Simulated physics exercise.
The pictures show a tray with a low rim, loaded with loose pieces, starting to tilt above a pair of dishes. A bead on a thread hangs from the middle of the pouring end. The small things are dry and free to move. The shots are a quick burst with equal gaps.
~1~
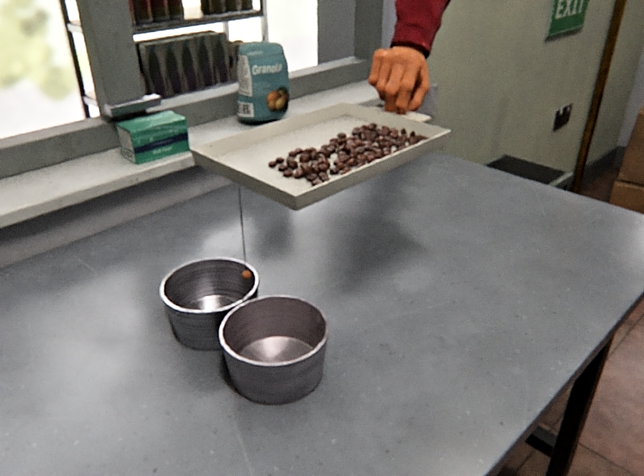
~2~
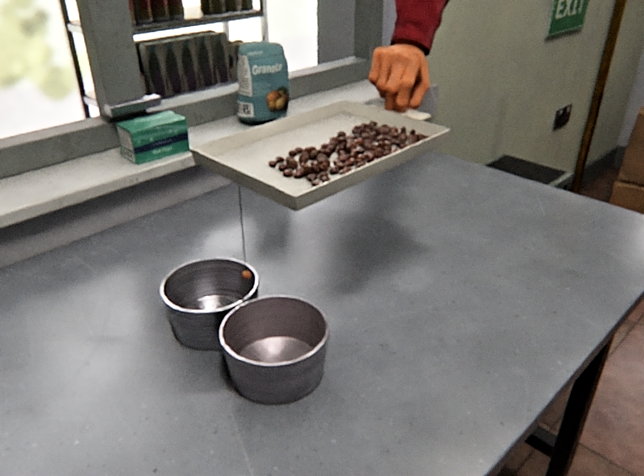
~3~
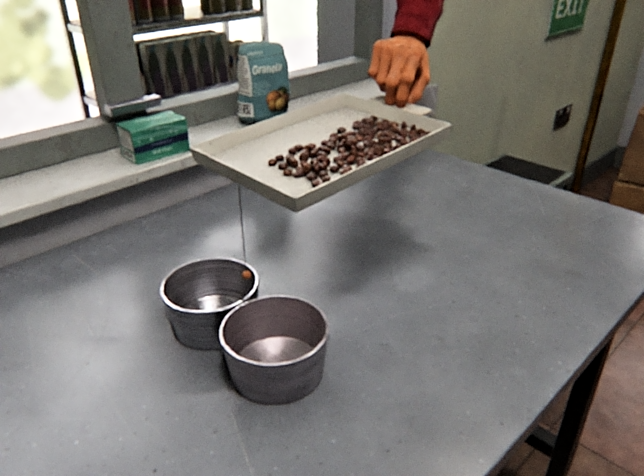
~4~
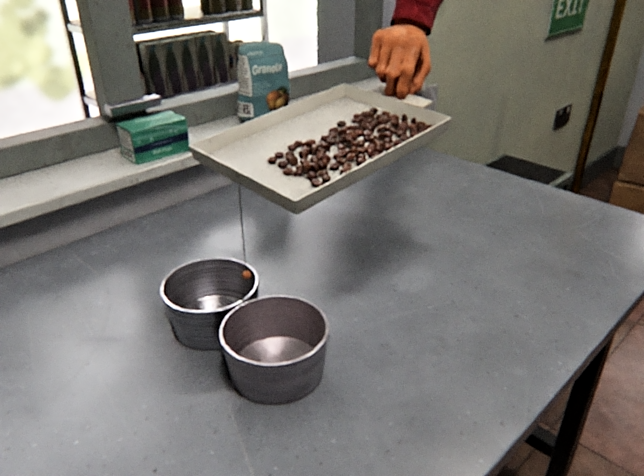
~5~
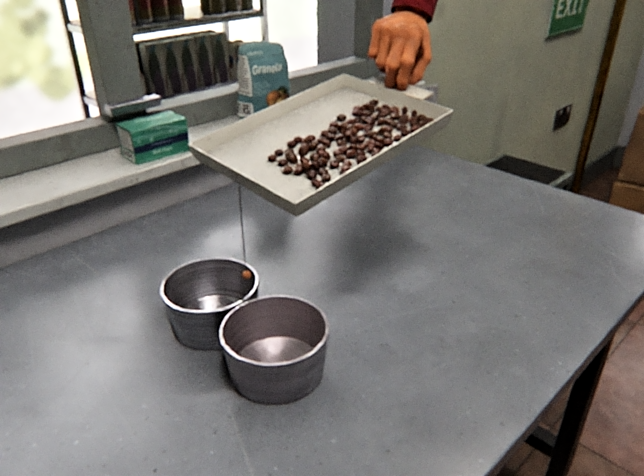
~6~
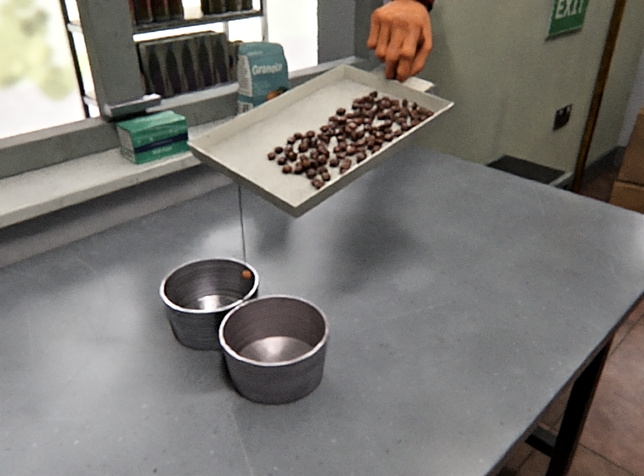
On a grey table beside a window, two round metal dishes sit close together while a hand holds a shallow tray of small dark brown pieces above them. The hand lifts the far end slightly, and the tray gradually tilts a little, its near right corner lowest.
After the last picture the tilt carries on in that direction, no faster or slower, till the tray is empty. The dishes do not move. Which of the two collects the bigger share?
It favours the right-hand dish.
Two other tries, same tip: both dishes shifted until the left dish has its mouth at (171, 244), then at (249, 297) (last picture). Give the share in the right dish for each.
The first gives 0 %, the second 50 %.
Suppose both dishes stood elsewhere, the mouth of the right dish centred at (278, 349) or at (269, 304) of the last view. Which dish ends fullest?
First the right-hand dish, then the right one.
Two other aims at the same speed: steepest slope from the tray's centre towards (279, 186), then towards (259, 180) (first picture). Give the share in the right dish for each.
In turn 80 and 40 in a hundred.
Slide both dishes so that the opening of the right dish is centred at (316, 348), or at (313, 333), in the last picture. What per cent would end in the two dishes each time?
Roughly 80 per cent, and 90 per cent.
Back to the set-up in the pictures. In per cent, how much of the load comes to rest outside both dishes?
Roughly 0 in a hundred.
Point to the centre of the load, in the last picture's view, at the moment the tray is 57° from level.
Near (308, 165).
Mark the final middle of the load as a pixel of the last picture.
Near (279, 364).
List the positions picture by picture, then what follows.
In the first picture, corners of the pouring end (193, 148) and (296, 194), level; middle of the load (360, 152), flat chocolate drops; left dish (172, 320); right dish (234, 371); bead on its thread (247, 275).
In the second picture, corners of the pouring end (193, 147) and (296, 194), level; middle of the load (360, 151).
In the third picture, corners of the pouring end (193, 146) and (296, 196), tipped barely, lowest at the right corner; middle of the load (360, 148).
In the fourth picture, corners of the pouring end (192, 145) and (296, 198), tipped a little, lowest at the right corner; middle of the load (360, 143).
In the fifth picture, corners of the pouring end (191, 144) and (295, 201), tipped a little, lowest at the right corner; middle of the load (360, 138).
In the sixth picture, corners of the pouring end (191, 142) and (295, 204), tipped a little, lowest at the right corner; middle of the load (360, 134); left dish (172, 320); right dish (234, 371).
Just after the last frame, tray tipped steeply; every one on the tray.
A moment on, tray tipped right over; roughly a quarter on the tray; roughly two thirds in the right dish; about a tenth in the air.
Further on, tray tipped past a quarter turn; almost all in the right dish; just a few outside both.
When it is over, tray tipped past a quarter turn; almost all in the right dish; not one in the left dish; just a few outside both.
